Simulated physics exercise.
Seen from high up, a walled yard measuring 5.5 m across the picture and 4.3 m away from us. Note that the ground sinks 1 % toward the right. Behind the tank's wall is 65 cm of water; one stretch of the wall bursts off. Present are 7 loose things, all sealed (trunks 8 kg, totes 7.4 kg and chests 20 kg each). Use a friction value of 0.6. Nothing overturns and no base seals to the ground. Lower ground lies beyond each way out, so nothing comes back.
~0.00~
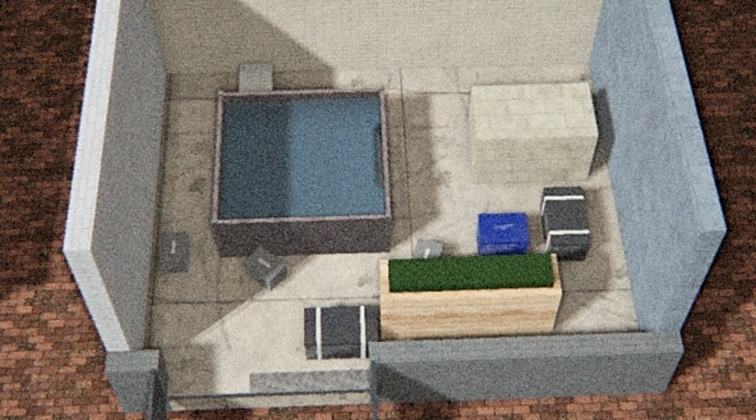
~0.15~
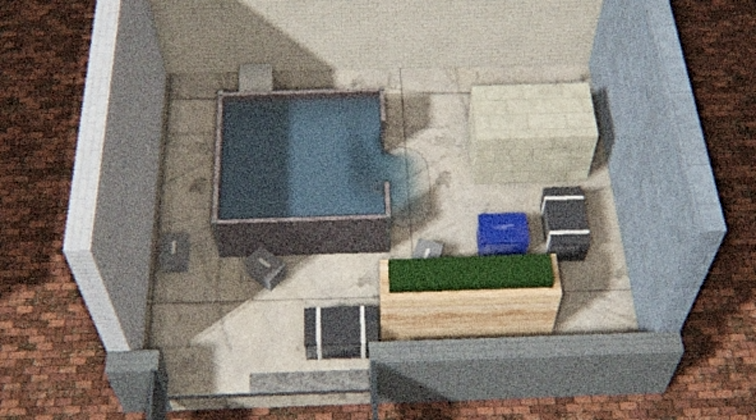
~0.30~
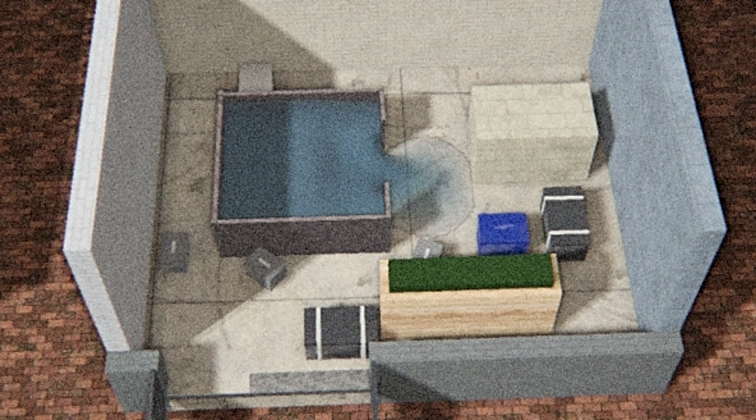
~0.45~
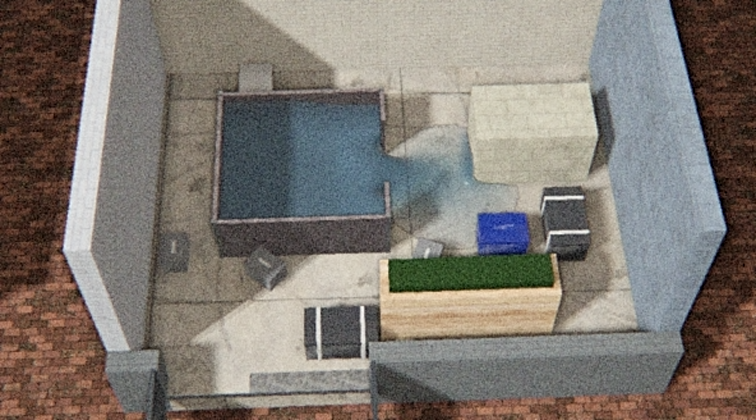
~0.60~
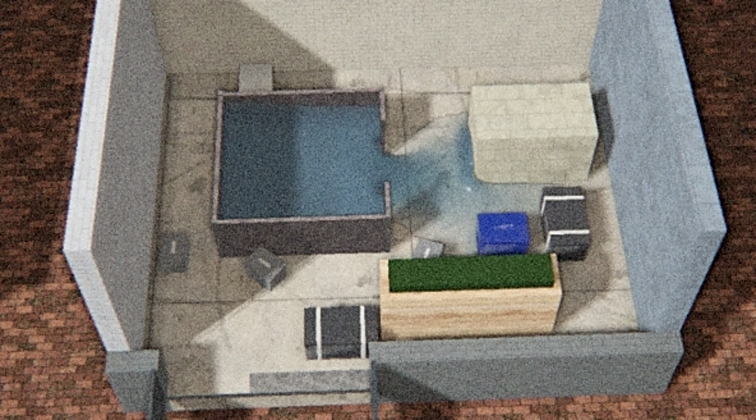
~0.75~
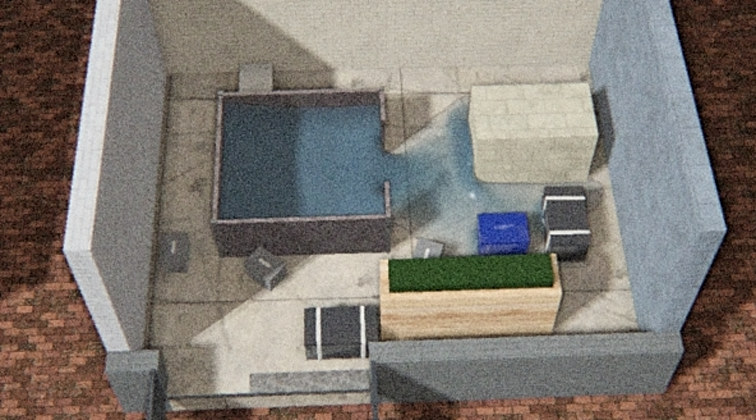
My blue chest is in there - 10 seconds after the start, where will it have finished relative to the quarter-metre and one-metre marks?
My money says it makes a big move.
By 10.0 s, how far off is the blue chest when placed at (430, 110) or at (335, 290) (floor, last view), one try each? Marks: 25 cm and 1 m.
Run one, it gets swept far; run two, it remains planted.
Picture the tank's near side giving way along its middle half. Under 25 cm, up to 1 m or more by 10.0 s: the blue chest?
Note: Blue chest unmoved.
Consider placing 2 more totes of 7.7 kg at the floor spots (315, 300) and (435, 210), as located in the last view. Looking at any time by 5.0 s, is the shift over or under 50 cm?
As asked, in order: Shy of the mark; clear of the mark.
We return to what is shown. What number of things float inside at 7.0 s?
It comes to 5.
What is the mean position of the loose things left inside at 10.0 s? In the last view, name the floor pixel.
I'd put it close to (372, 307) in the last view.
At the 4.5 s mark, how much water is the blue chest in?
Somewhere close to 18 cm.
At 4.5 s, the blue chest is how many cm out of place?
Shift by then: About 120 cm.
After 2.0 s the blue chest is near (569, 271), 0.9 m from its start, aground; 0 of 7 are out; 1 afloat.
After 4.5 s the blue chest is near (576, 305), 1.3 m from its start, afloat; 0 of 7 are out; 3 afloat.
After 7.0 s the blue chest is near (576, 317), 1.4 m from its start, afloat; 0 of 7 are out; 5 afloat.
After 10.0 s the blue chest is near (576, 319), 1.4 m from its start, afloat; 1 of 7 are out; 6 afloat.
